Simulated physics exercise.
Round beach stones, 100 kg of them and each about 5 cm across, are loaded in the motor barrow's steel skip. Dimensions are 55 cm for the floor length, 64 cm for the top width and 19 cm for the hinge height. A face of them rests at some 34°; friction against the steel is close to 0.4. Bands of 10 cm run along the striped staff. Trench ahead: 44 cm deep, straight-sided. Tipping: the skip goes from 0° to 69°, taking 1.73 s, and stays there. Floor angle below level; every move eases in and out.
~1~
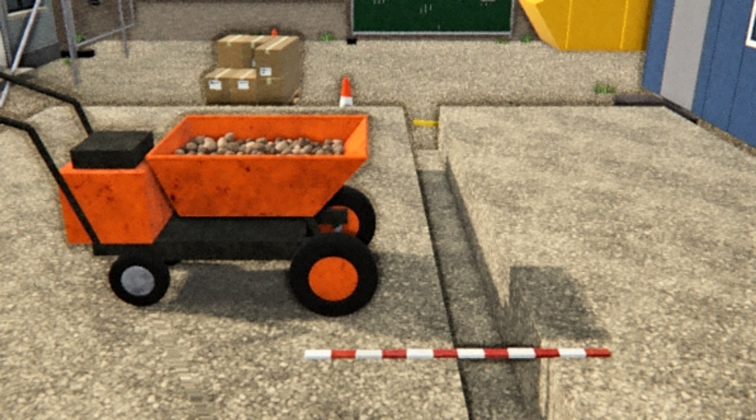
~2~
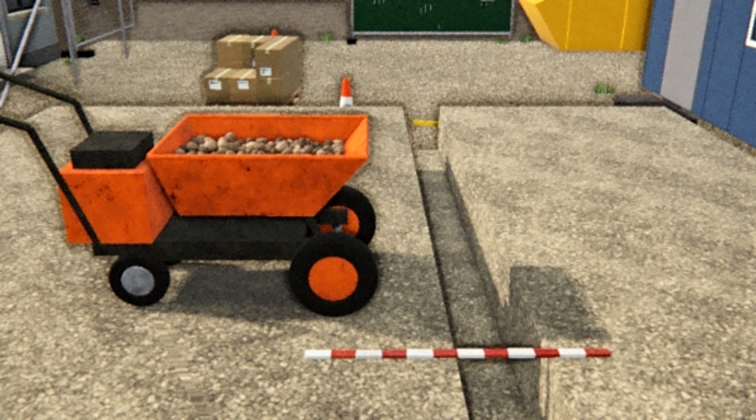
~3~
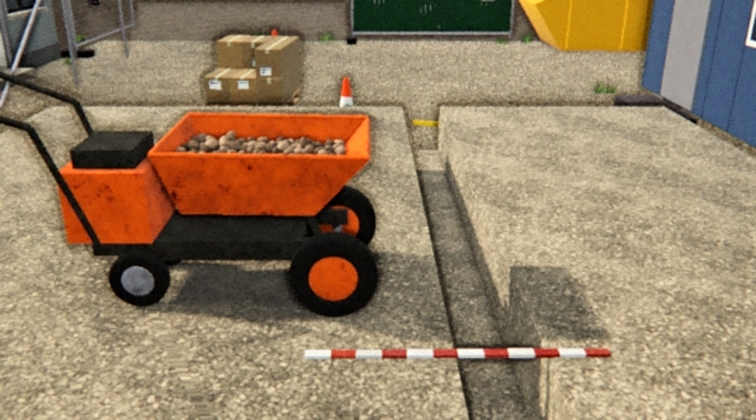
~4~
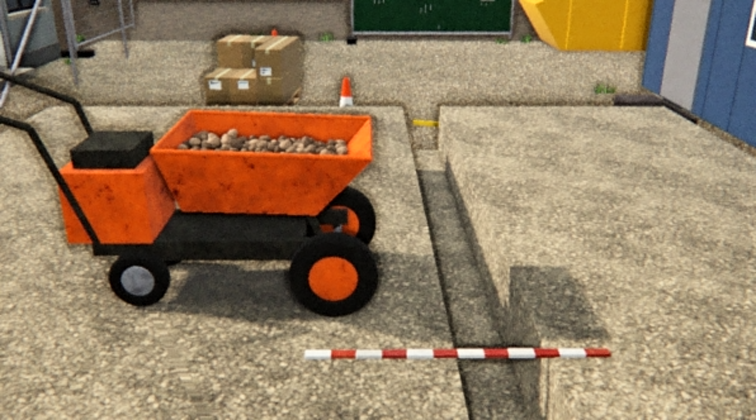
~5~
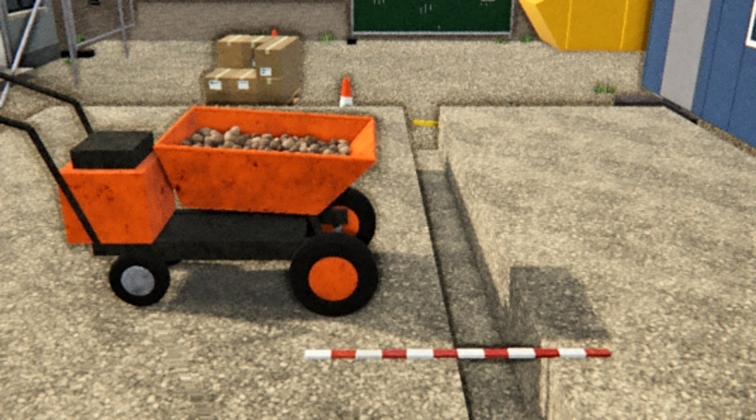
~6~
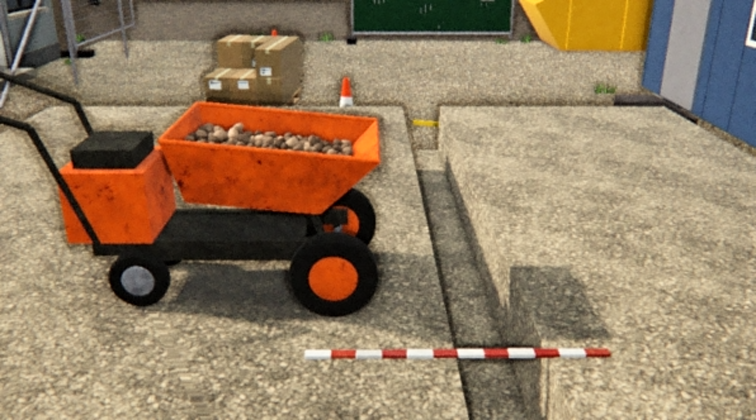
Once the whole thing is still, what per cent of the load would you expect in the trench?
I would expect about 80 per cent.
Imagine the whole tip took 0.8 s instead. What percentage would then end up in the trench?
Estimate: About 60 %.
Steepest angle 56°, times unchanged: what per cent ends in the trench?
About 75%.
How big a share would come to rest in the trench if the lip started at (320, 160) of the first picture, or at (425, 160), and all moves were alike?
From the first spot near 100, from the second near 15 per cent.
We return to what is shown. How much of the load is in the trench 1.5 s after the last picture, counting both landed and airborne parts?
Around 50 per cent of it, at that instant.
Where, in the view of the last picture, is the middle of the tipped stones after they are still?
At about pixel (488, 346) in the last view.
Then, 1.0 s after the last picture the floor is at 58°, 100 % in the skip; the foremost stones are at (465, 221).
Then, 1.5 s after the last picture the floor is at 69°, 35 % in the skip, 50 % in the trench, 15 % past the trench; the foremost stones are at (582, 287).
Then, 1.9 s after the last picture the floor is at 69°, 10 % in the skip, 70 % in the trench, 20 % past the trench; the foremost stones are at (640, 283).
Then, 3.8 s after the last picture the floor is at 69°, 0 % in the skip, 80 % in the trench, 20 % past the trench; the foremost stones are at (675, 285).
